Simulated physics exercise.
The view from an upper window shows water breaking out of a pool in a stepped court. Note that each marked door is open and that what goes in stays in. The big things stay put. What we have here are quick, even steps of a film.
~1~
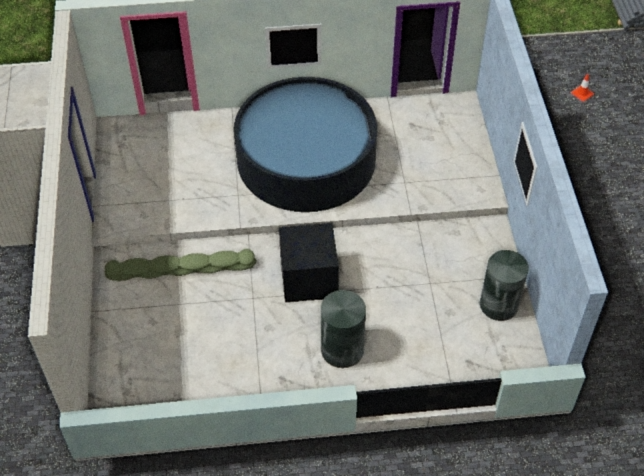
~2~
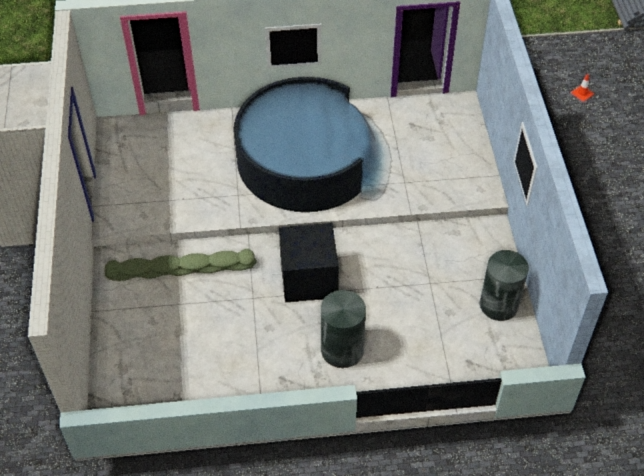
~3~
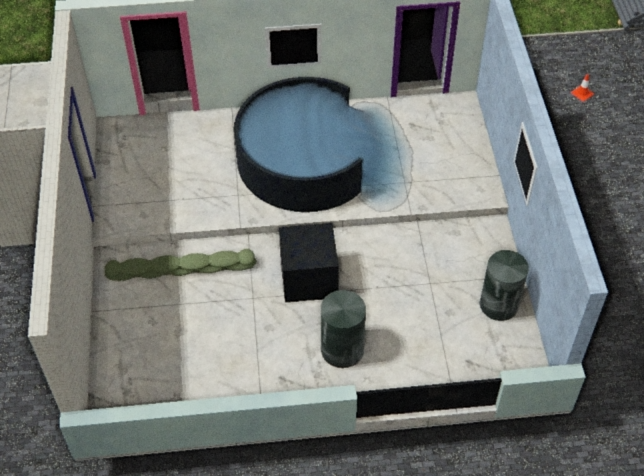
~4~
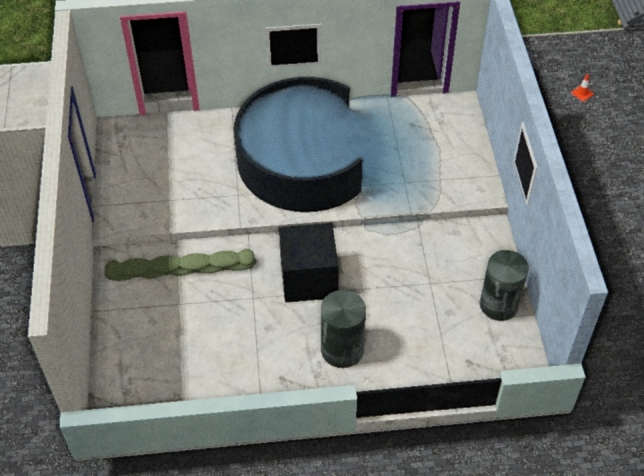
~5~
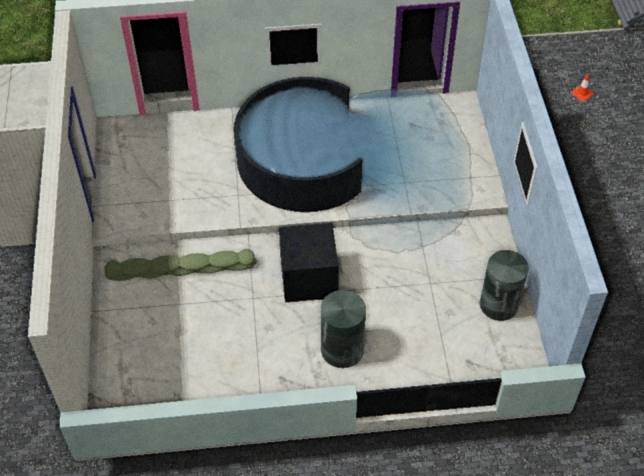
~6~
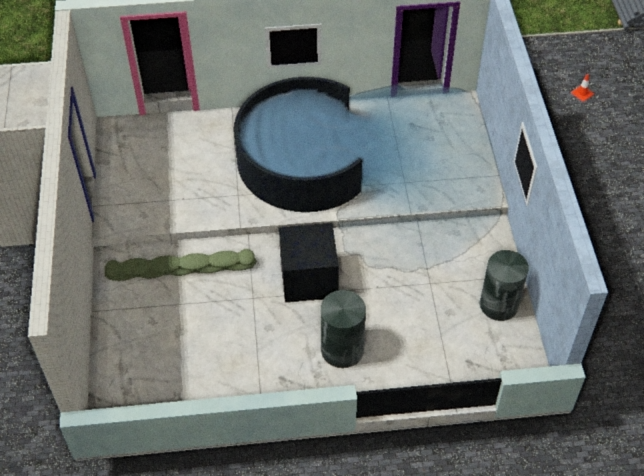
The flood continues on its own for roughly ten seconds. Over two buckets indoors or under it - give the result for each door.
At the end, I expect the purple door to go past two buckets, I expect the blue door to stop at two buckets or less, I expect the pink door to stop at two buckets or less.
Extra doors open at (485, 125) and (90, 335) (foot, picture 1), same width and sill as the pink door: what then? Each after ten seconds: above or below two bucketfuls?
Going through them as given, the first one tops the limit and the second one remains within the limit.
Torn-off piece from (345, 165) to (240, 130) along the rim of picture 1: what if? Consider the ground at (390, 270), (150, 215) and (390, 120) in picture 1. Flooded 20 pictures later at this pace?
Going through them, the first would be submerged, the next submerged and the last still bare.
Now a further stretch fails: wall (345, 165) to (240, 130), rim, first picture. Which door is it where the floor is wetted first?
Answer: The blue one.
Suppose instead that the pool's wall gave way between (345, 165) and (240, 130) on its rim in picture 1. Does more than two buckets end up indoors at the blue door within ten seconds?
Here the blue door overshoots.
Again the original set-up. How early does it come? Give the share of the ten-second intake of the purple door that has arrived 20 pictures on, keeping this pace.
That comes out to 75 per cent by my count.
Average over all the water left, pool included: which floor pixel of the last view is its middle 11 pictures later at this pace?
I'd say near (398, 167).
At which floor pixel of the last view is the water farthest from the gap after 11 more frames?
Close to (551, 391), I think.
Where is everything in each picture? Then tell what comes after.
The round pool at (306, 129) is whole and still, in the first picture.
Water pours out at (372, 144) and has run to (366, 196), in the second picture.
Water pours out at (372, 145) and has run to a hidden place, in the third picture.
Water pours out at (371, 147) and has run to (403, 227), in the fourth picture.
The front is at (427, 242), out from the gap at (371, 147), in the fifth picture.
Water pours out at (371, 147) and has run to (494, 220), in the sixth picture.
A moment on, water covers 25 % of the floor; the purple door under two buckets in, the blue door not reached, the pink door not reached.
Next, water covers 25 % of the floor; the purple door over two buckets in, the blue door not reached, the pink door not reached.
Then, water covers 45 % of the floor; the purple door far over two buckets in, the blue door not reached, the pink door not reached.
Later, water covers 70 % of the floor; the purple door far over two buckets in, the blue door not reached, the pink door wet at the sill, nothing in.
In the end, water covers 75 % of the floor; the purple door far over two buckets in, the blue door wet at the sill, nothing in, the pink door wet at the sill, nothing in.
